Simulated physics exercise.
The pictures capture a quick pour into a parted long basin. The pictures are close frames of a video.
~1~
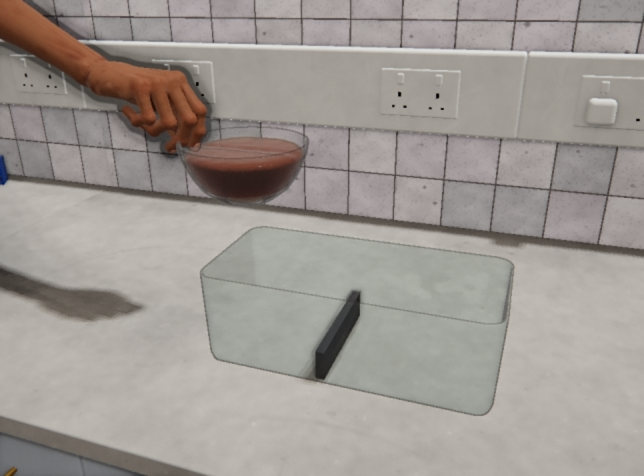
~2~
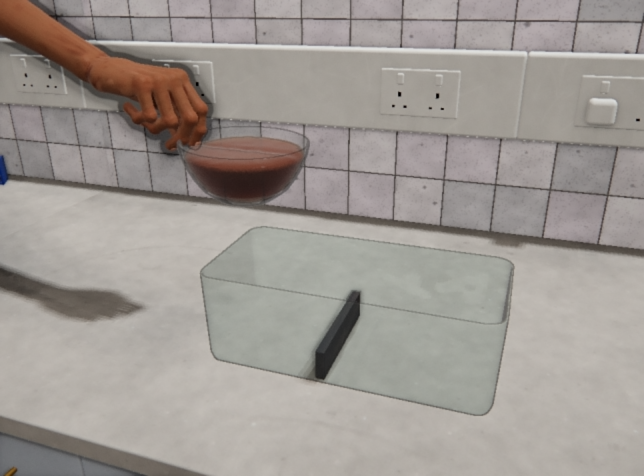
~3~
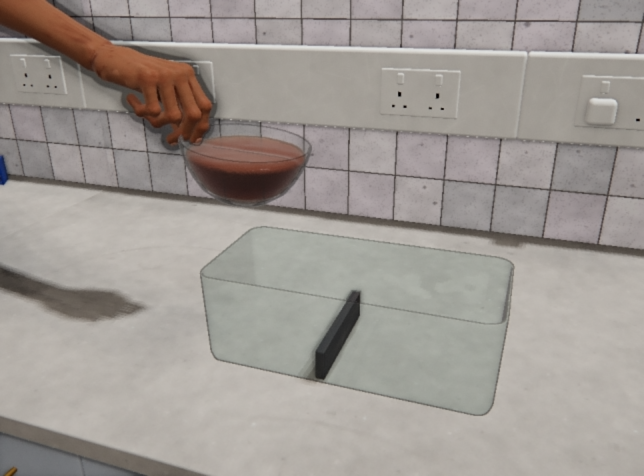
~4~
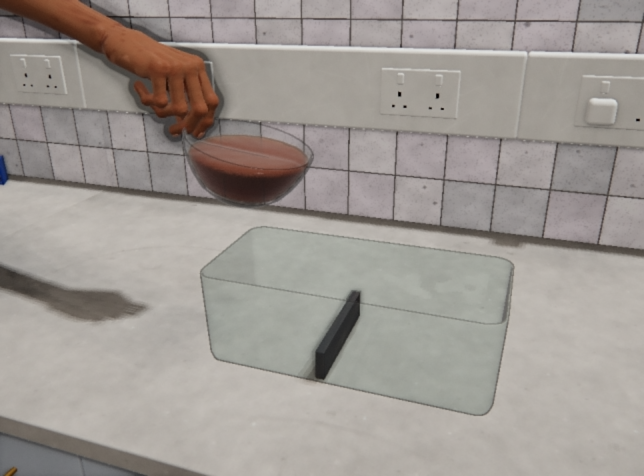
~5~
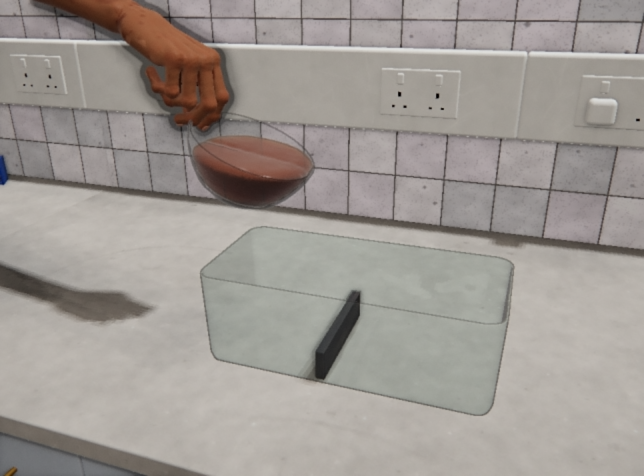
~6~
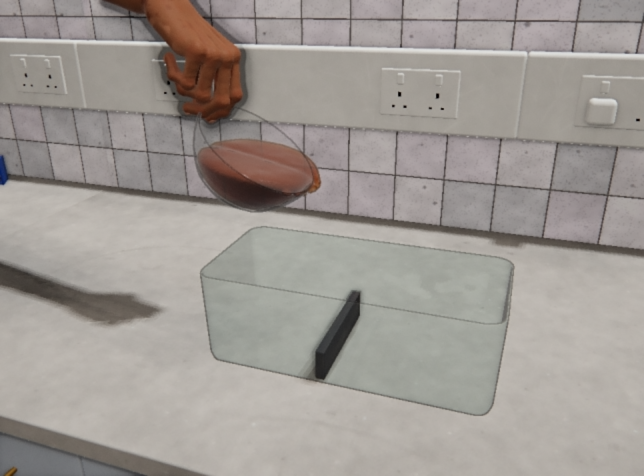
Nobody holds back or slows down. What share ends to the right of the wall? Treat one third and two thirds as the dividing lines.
By the end, between a third and two thirds sits to the right of the wall.
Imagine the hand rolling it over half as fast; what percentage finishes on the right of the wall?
About 70 per cent.
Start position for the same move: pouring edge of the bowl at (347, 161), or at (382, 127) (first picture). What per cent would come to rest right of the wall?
First try: Near 80 percent; second try: Near 85 percent.
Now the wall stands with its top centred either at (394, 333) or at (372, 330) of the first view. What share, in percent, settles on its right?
25 % then 20 %, approximately.
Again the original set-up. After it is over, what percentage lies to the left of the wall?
Share: Roughly 50 %.
A moment on, the bowl is tipped right over and 5 per cent is still to pour, 34 is left of the wall and 42 right of it.
Next, the bowl is tipped right over and 0 per cent is still to pour, 49 is left of the wall and 47 right of it.
Then the bowl is tipped right over and 0 per cent is still to pour, 50 is left of the wall and 47 right of it.
Later the bowl is tipped right over and 0 per cent is still to pour, 50 is left of the wall and 48 right of it.
At rest 50 per cent lies left of the wall, 48 right of it and 2 outside.
